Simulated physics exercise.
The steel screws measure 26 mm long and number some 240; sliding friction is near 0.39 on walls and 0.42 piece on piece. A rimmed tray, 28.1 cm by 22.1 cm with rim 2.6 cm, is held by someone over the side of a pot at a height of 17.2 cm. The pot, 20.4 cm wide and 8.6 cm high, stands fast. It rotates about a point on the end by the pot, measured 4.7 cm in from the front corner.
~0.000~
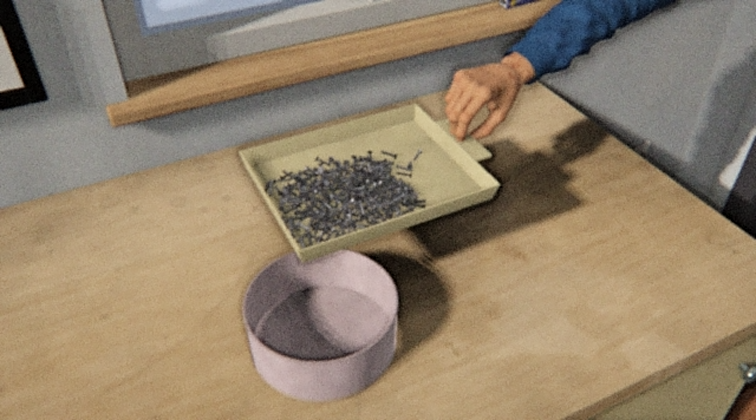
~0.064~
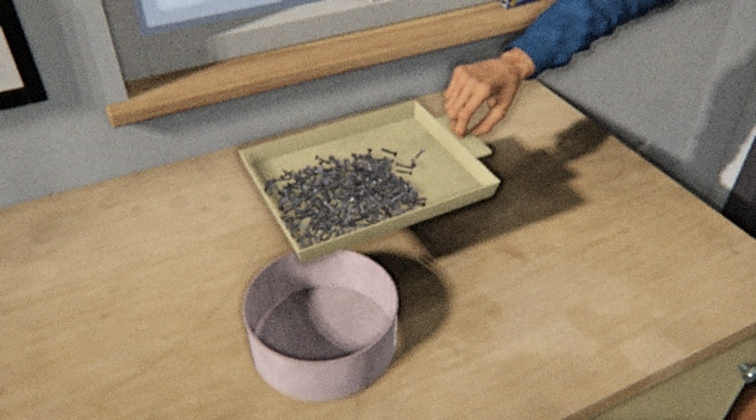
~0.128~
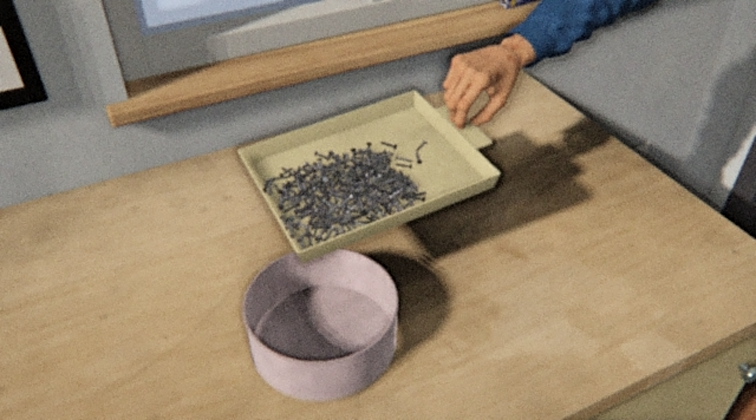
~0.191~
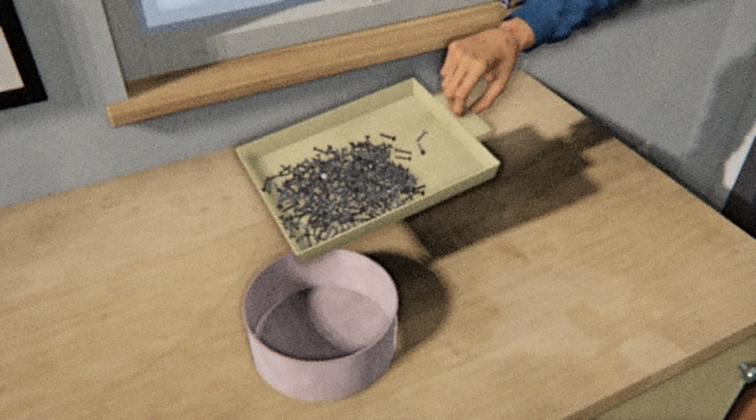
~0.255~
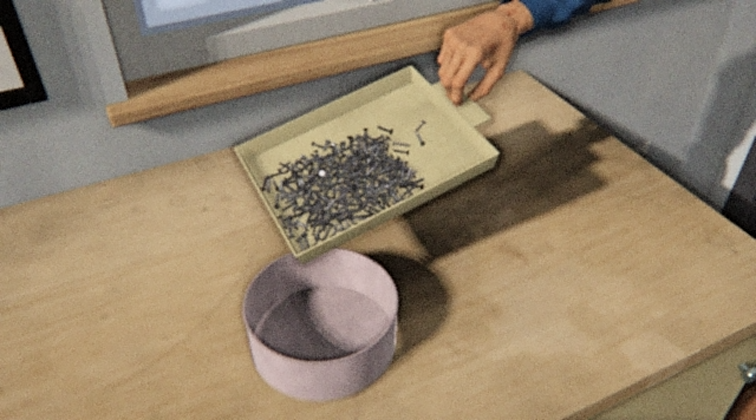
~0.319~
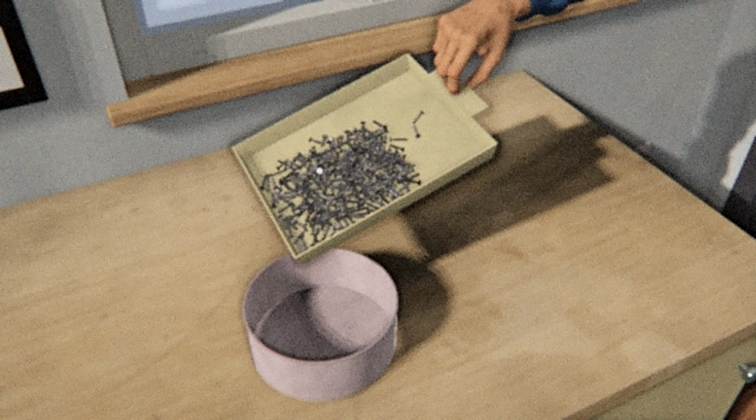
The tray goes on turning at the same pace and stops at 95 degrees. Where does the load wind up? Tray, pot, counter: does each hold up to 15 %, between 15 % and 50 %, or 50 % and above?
Tray: Up to 15 %; pot: 50 % and above; counter: Between 15 % and 50 %.
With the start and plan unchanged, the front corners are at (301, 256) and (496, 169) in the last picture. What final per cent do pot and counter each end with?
The pot gets 100 and the counter 0.
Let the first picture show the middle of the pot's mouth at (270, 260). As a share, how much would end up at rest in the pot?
The share would be some 60 per cent.
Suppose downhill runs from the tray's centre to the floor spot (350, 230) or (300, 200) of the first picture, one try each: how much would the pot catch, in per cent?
Some 100 and 30 per cent.
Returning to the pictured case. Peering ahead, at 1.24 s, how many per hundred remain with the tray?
I'd put it at roughly 75 per cent.
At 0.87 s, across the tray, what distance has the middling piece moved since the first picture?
Displacement on the tray: Roughly 6 cm.
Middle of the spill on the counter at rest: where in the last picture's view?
You'll find it at about pixel (213, 334).
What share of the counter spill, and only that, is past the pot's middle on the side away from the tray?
100 per cent.
Then, at 0.87 s, tilt 54 degrees; the tray holds 100 %, the pot 0 %.
After 1.24 s, tilt 79 degrees; the tray holds 75 %, the pot 10 %.
After 1.69 s, tilt 95 degrees; the tray holds 5 %, the pot 65 %.
At rest (2.7 s), tray 0 %, pot 70 %, counter 30 %.
